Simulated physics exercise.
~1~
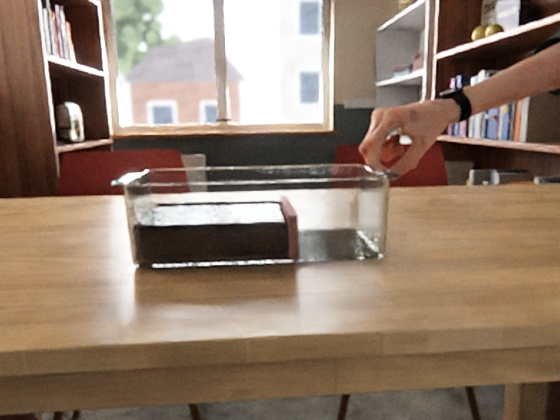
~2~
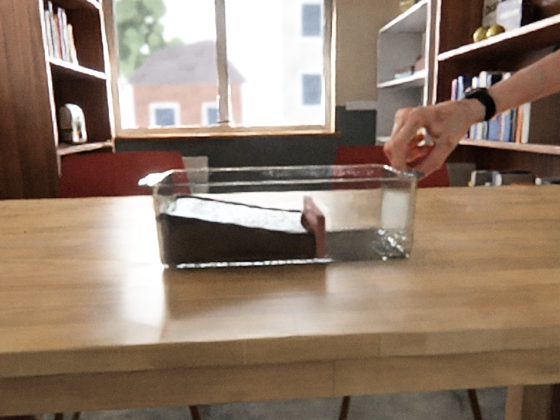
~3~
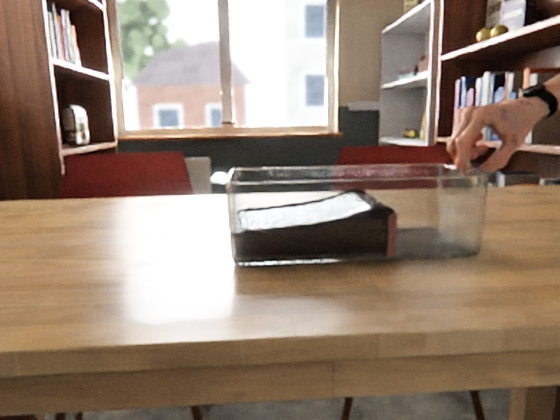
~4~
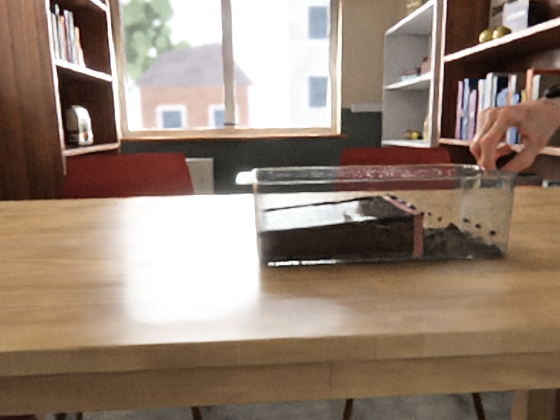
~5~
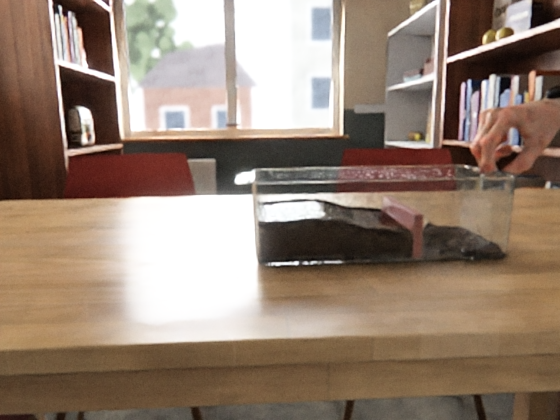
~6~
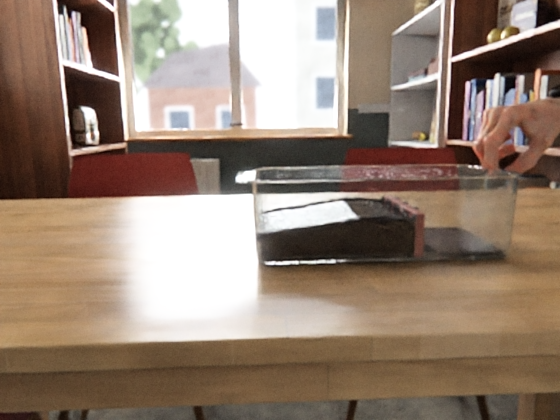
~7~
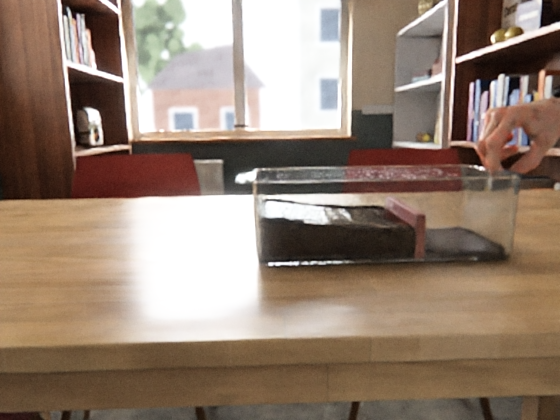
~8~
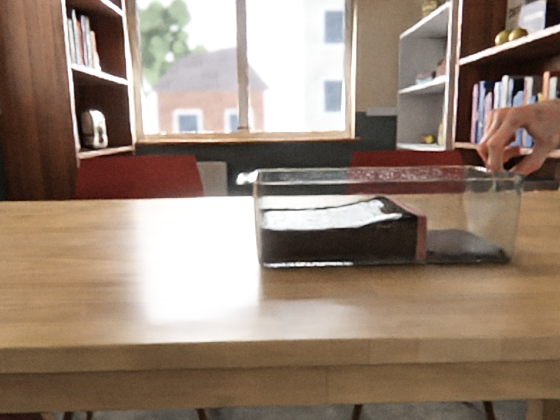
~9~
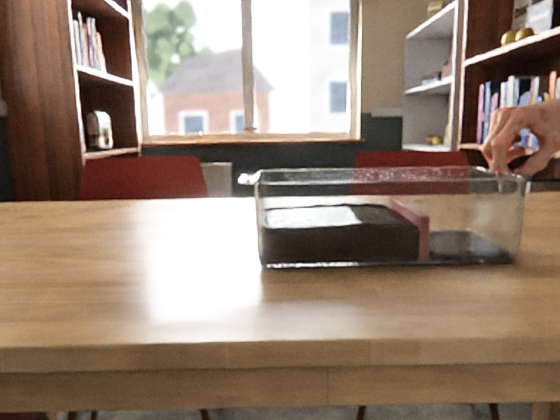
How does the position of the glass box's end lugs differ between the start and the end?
At the start the lugs are further left, with the box around the middle of the view. By the end they have moved well to the right along with the box, which sits in the right half of the view.
A clear glass food box with a reddish low wall across its middle sits on a pale wooden table, dark coffee filling only its left part. The view is from the front, drifting slightly sideways, with red chairs, bookshelves and a bright window behind. A hand with a black wristband grips the right end and draws the box rightwards in one pull. The coffee tilts and sloshes, and a little gets over the wall as the box stops. It rocks and calms, leaving most on the left, a shallow dark layer on the right and none on the table.
